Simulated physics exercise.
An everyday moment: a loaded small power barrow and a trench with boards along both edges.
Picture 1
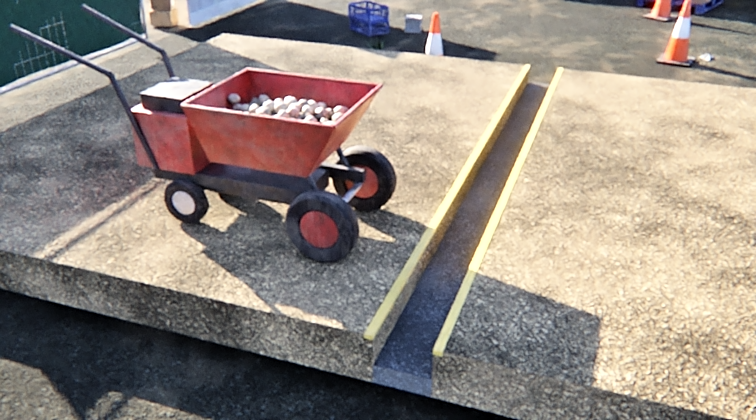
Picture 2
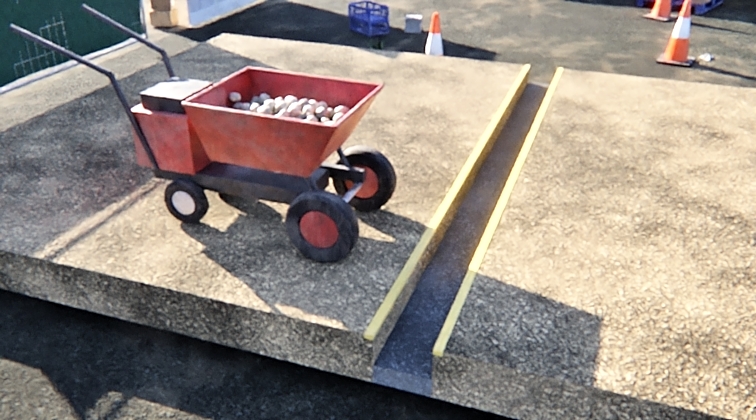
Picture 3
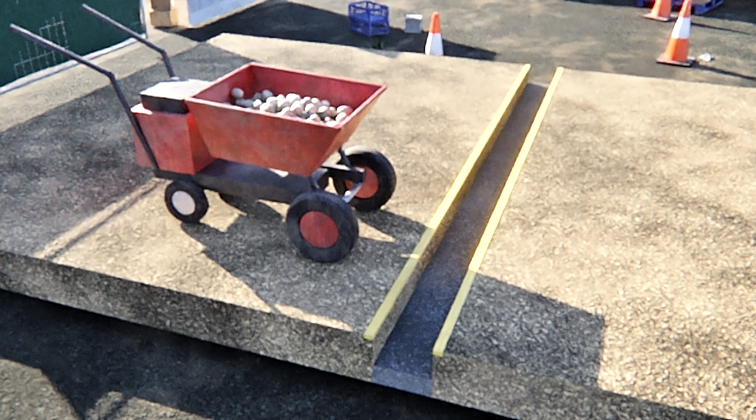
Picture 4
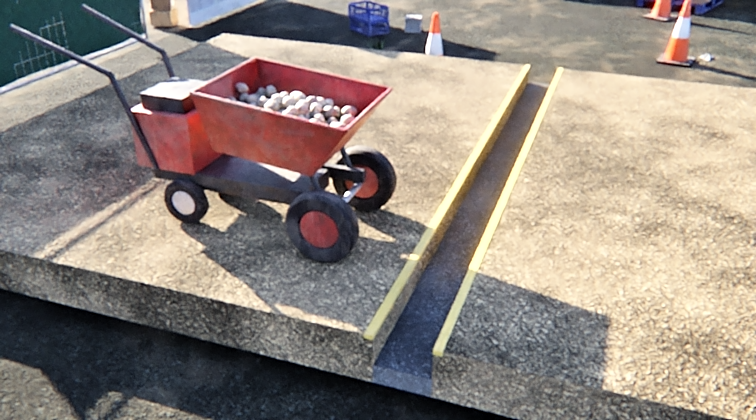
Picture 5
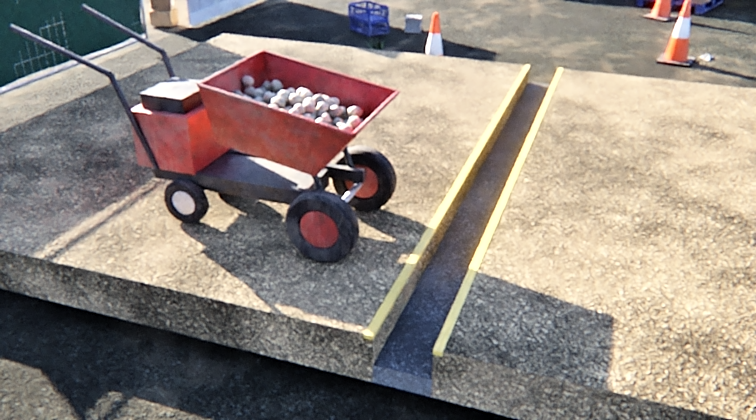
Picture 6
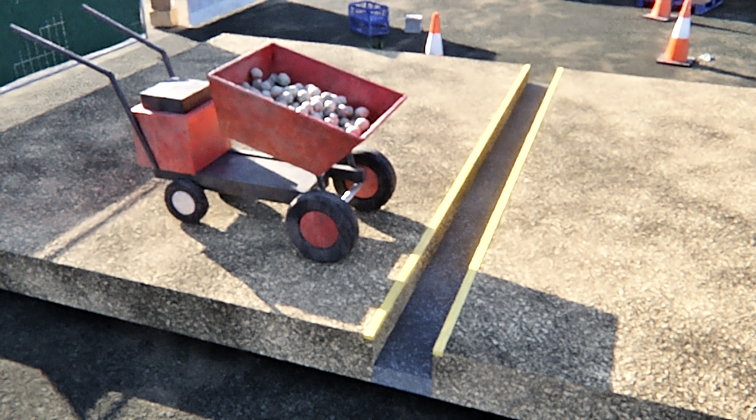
A small red power barrow loaded with pale, rounded stones stood beside a narrow trench edged with yellow boards, and its skip, level at first, slowly tilted forward to the right while the wheels stayed still.
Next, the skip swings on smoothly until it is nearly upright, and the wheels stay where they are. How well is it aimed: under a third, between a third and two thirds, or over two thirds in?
Between the edges lies from one third to two thirds of the load.
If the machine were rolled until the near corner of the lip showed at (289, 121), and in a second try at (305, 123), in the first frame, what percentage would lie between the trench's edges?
First some 80, then 80 per cent.
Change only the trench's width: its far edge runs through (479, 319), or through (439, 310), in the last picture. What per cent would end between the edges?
The first gives 90 %, the second 40 %.
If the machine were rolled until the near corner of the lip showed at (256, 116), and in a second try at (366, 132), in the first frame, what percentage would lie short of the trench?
The first gives 50 %, the second 0 %.
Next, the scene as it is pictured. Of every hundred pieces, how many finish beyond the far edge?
Close to 45 per cent.
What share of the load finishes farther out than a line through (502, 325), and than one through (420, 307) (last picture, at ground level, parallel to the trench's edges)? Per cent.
Near 20 % and 80 %.
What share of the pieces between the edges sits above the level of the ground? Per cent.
It comes to 10 per cent or so.
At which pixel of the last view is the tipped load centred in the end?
Roughly at (469, 254).
Soon, skip tipped steeply; all in the skip.
A while on, skip tipped right over; most in the skip; a small part in or heaped over the trench; a small part beyond it; a stray few falling.
Towards the end, skip tipped right over; about a quarter in the skip; about a third in or heaped over the trench; about a third beyond it.
Finally, skip tipped right over; about half in or heaped over the trench; about half beyond it.
